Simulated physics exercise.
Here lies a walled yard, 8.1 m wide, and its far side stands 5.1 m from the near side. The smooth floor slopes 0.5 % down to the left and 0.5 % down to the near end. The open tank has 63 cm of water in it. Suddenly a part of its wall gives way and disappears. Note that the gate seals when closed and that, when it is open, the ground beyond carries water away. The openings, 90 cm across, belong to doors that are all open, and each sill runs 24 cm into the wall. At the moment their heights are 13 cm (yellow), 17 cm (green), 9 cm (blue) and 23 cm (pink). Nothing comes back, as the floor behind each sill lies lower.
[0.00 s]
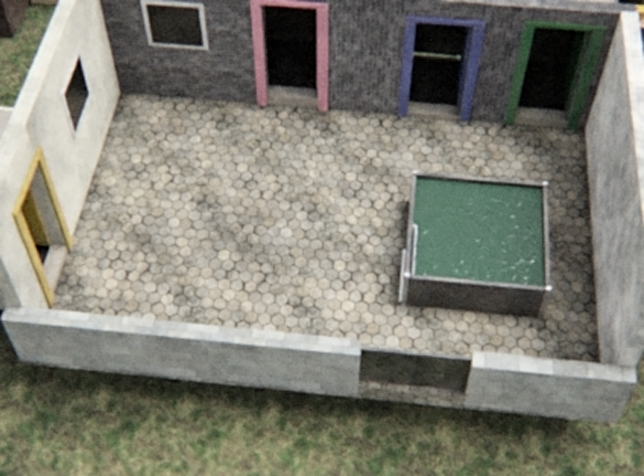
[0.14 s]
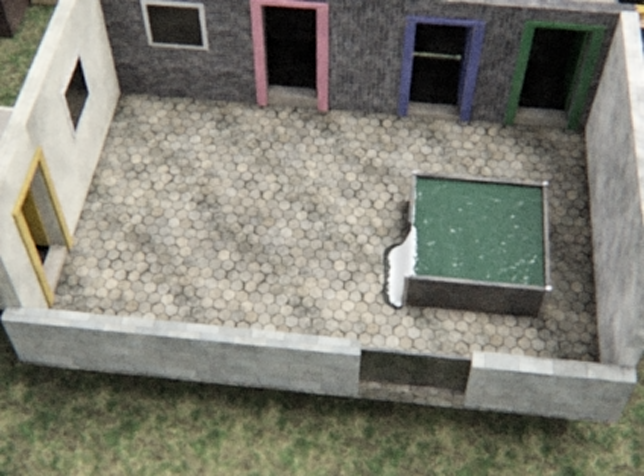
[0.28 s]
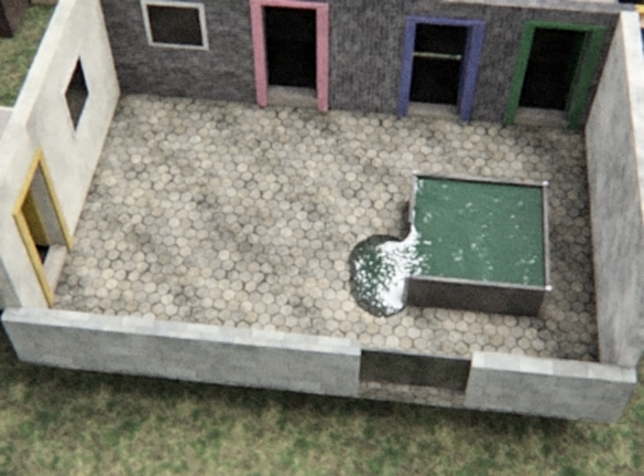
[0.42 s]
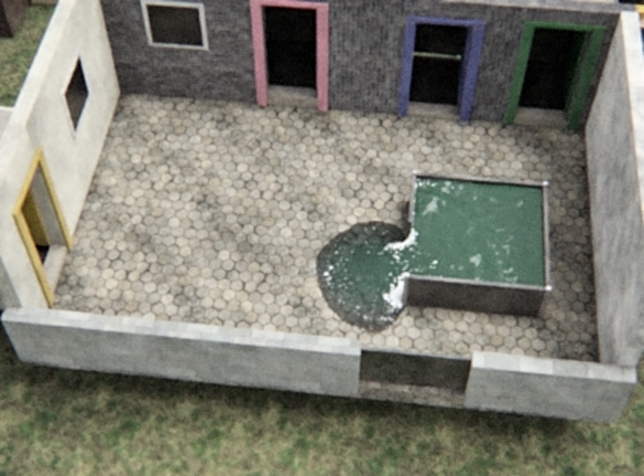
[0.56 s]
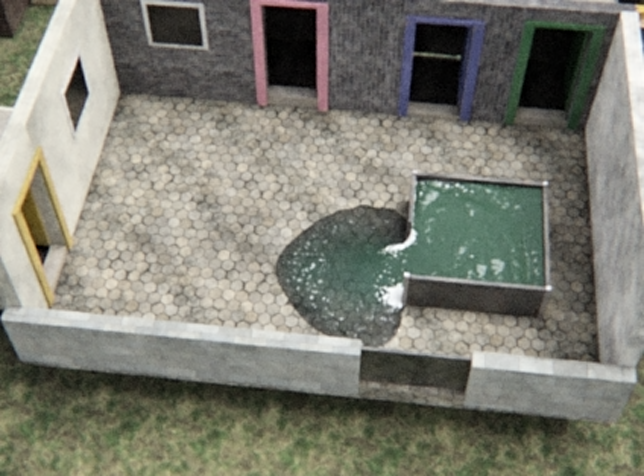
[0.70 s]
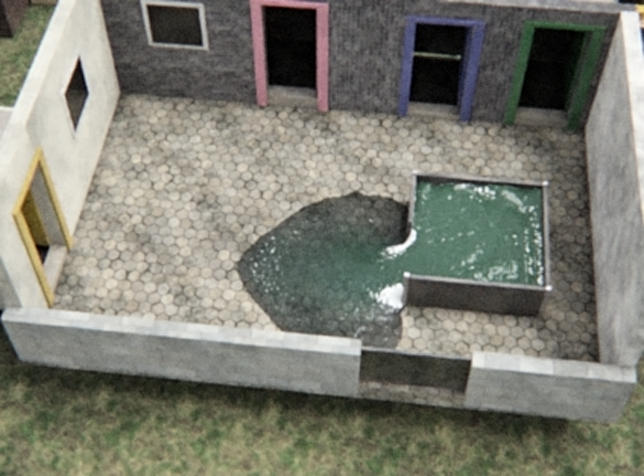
Water burst out through a gap in the left side of the open tank in the walled yard, foaming white at first, then spread left across the paved floor in a widening dark puddle.
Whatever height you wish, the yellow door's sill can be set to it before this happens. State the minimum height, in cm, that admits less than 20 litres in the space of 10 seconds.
19 cm, roughly.
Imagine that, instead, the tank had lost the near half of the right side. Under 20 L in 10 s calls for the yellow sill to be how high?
It needs to be about 10.0 cm high.
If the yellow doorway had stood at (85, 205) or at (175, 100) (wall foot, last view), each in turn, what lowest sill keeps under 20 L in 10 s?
12.5 and 12.5 cm.
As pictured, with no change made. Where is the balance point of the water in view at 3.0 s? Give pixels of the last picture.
(325, 263), roughly.
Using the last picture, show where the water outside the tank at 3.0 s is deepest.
At about pixel (43, 329).
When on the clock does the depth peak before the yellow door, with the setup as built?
Peak: Close to 3.0 s.
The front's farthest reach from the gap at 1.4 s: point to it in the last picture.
Close to pixel (106, 283).
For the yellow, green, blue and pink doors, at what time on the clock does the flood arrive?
So yellow sees it at 1.6 s, green at 9.0 s, blue at 7.5 s and pink at 4.0 s.
After 1.4 s water covers 35 % of the floor, deepest (34 cm) near (393, 280); it has not reached the yellow door.
After 3.0 s water covers 55 % of the floor, deepest (32 cm) near (43, 329); 27 cm at the yellow door, 15 litres in over its 13 cm sill.
After 10.0 s water covers 85 % of the floor, deepest (13 cm) near (81, 214); 9 cm at the yellow door, 88 litres in over its 13 cm sill.
At the yellow door as built, the water arrived by 1.7 s and peaked near 27 cm at 3.0 s.
With a sill of 16.5 cm, 38 litres would have come in within the 10 s; with 22.5 cm, 9 litres. So under 20 litres takes about 19 cm.
